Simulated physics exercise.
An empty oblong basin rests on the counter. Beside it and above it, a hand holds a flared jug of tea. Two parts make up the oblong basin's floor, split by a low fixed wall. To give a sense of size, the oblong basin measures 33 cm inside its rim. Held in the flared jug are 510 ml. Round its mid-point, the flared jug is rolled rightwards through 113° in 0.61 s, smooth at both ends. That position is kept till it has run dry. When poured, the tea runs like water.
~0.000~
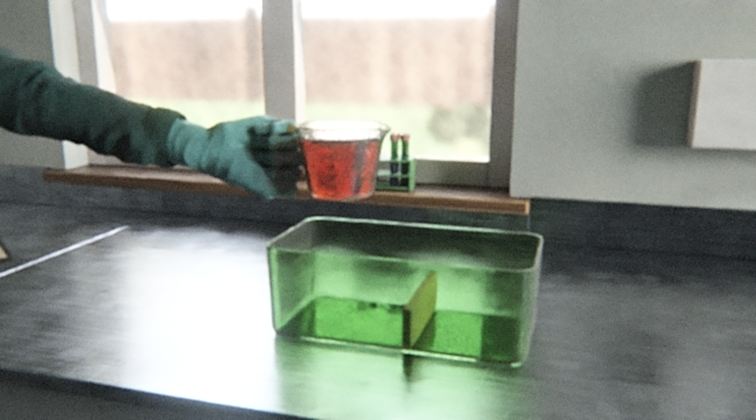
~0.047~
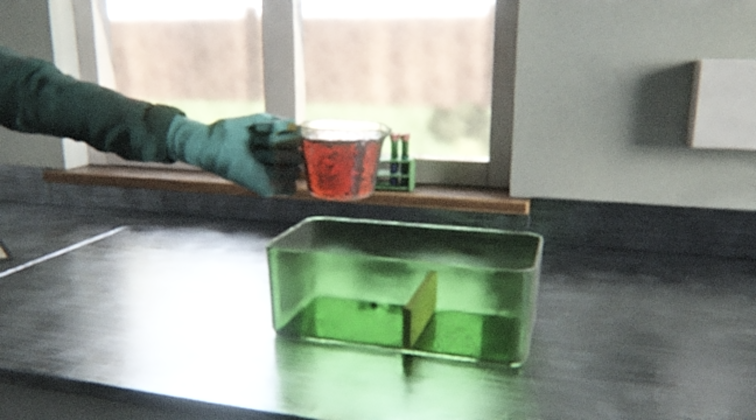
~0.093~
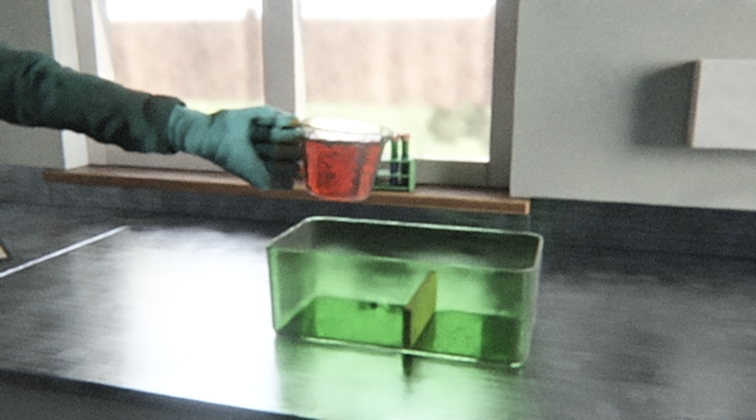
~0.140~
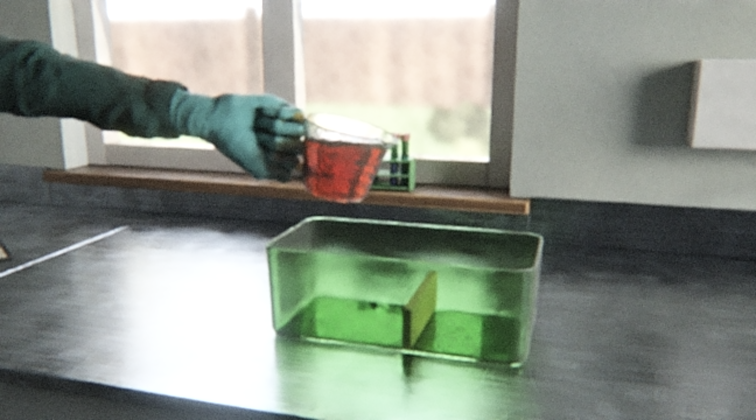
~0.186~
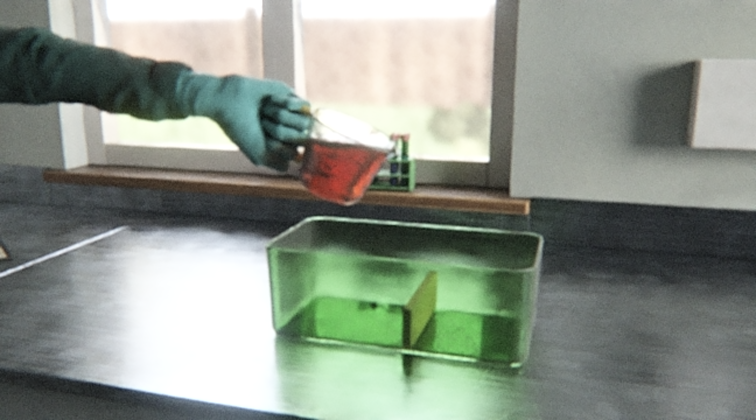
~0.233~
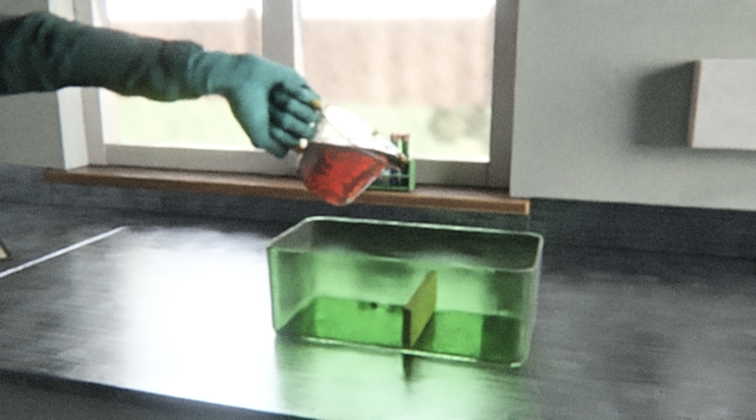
A teal-gloved hand reaches in from the left on a dark counter before a bright window, seen from the front and slightly above by a still camera. It holds a clear flared jug of red tea above a green-tinted oblong basin, its floor split by a low divider, with a small green rack behind. The hand rolls the jug rightwards, slowly, then faster, the tea shifting towards its right rim.
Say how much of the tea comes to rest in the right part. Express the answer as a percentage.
About 39 per cent comes to rest there.
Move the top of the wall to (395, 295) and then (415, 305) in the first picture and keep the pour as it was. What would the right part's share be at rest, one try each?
Roughly 85 per cent, then 50 per cent.
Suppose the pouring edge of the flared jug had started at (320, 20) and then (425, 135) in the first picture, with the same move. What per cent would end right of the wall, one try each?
The first try gives 5 percent and the second 85 percent.
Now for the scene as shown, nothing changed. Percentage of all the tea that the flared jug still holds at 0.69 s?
1 %.
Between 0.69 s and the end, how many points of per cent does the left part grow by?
I'd put it at some 2 percent.
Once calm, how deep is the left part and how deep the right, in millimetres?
Left roughly 10 mm; right roughly 10 mm.
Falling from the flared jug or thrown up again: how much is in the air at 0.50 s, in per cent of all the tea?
It comes to roughly 22 per cent.
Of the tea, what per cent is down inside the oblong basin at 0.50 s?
About 50%.
By 0.50 s the tilt is 104° and 28 per cent is still to pour, 17 is left of the wall and 33 right of it.
By 0.69 s the tilt is 113° and 1 per cent is still to pour, 57 is left of the wall and 39 right of it.
By 0.89 s the tilt is 113° and 0 per cent is still to pour, 59 is left of the wall and 39 right of it.
By 1.11 s the tilt is 113° and 0 per cent is still to pour, 59 is left of the wall and 39 right of it.
At rest 59 per cent lies left of the wall, 39 right of it and 1 outside.
